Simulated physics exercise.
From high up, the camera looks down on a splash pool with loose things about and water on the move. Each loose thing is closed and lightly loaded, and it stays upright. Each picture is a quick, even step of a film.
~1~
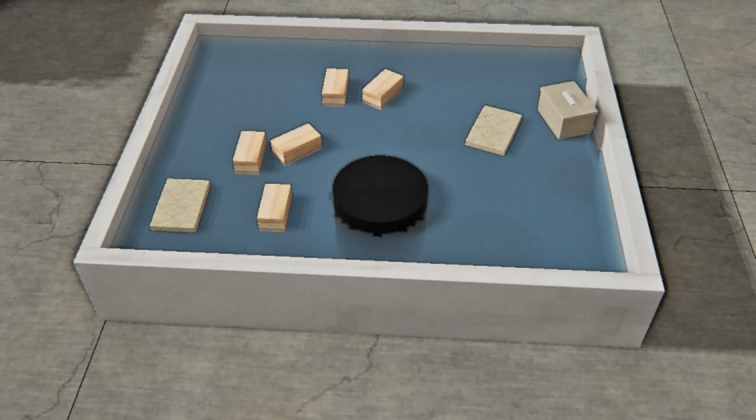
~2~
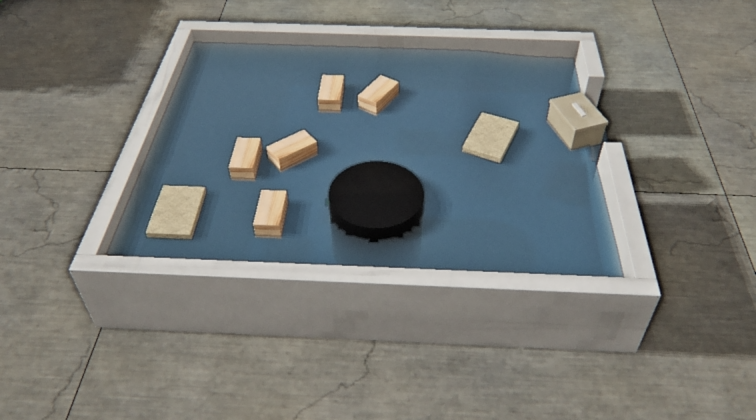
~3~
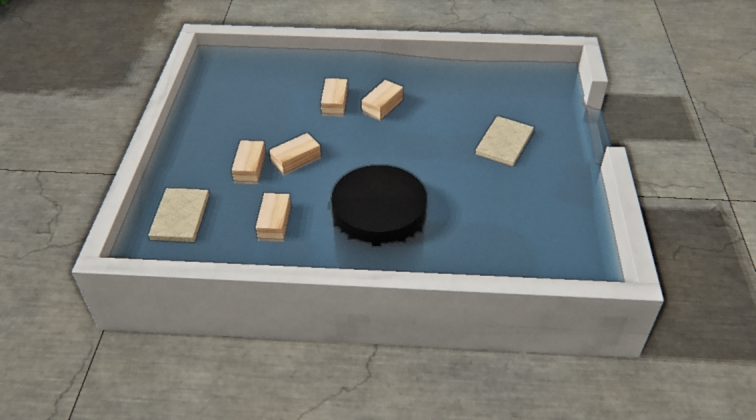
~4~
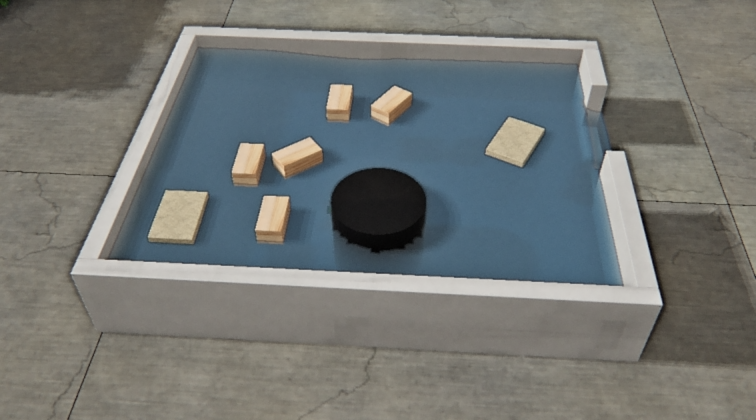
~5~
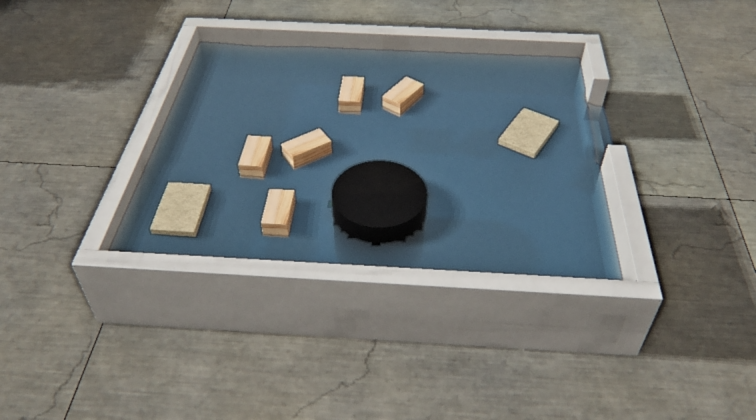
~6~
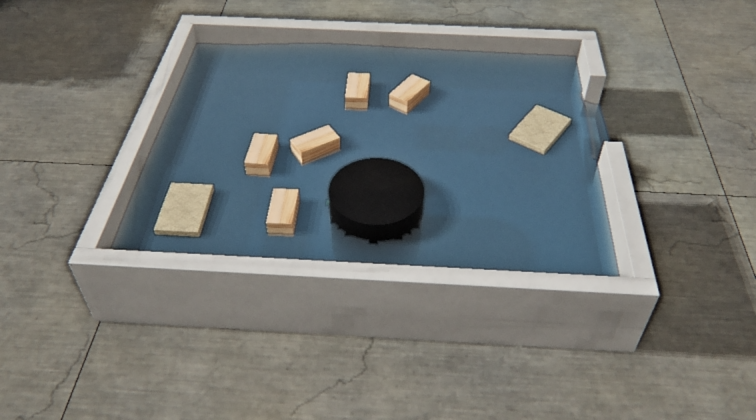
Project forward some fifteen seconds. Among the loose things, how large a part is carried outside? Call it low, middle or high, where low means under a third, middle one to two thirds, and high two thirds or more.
Middle.
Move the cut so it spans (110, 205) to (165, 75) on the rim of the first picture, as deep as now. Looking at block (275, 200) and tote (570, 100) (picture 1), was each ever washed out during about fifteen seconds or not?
Going in order, the first is lost through the gap and the second is remaining.
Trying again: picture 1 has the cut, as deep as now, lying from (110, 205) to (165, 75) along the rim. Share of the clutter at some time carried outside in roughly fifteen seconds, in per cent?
My guess is close to 80 percent.
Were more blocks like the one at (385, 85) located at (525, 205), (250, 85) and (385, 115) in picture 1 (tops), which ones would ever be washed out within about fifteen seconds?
In order, the first is escaping, the second never leaving, the third escaping.
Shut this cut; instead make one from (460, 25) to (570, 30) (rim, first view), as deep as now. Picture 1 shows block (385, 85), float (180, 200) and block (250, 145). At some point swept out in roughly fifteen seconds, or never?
In that order: Gone, still in, stays.
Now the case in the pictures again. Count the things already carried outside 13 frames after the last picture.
The number comes to 2.
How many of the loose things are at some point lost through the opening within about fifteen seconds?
I get 3.
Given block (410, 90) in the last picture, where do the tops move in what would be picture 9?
Estimated top position: Approximately (435, 92).
A moment on, 2 of 8 are out; 6 afloat.
Next, 2 of 8 are out; 6 afloat.
Later, 3 of 8 are out; 5 afloat.
In the end, 3 of 8 are out; 5 afloat.
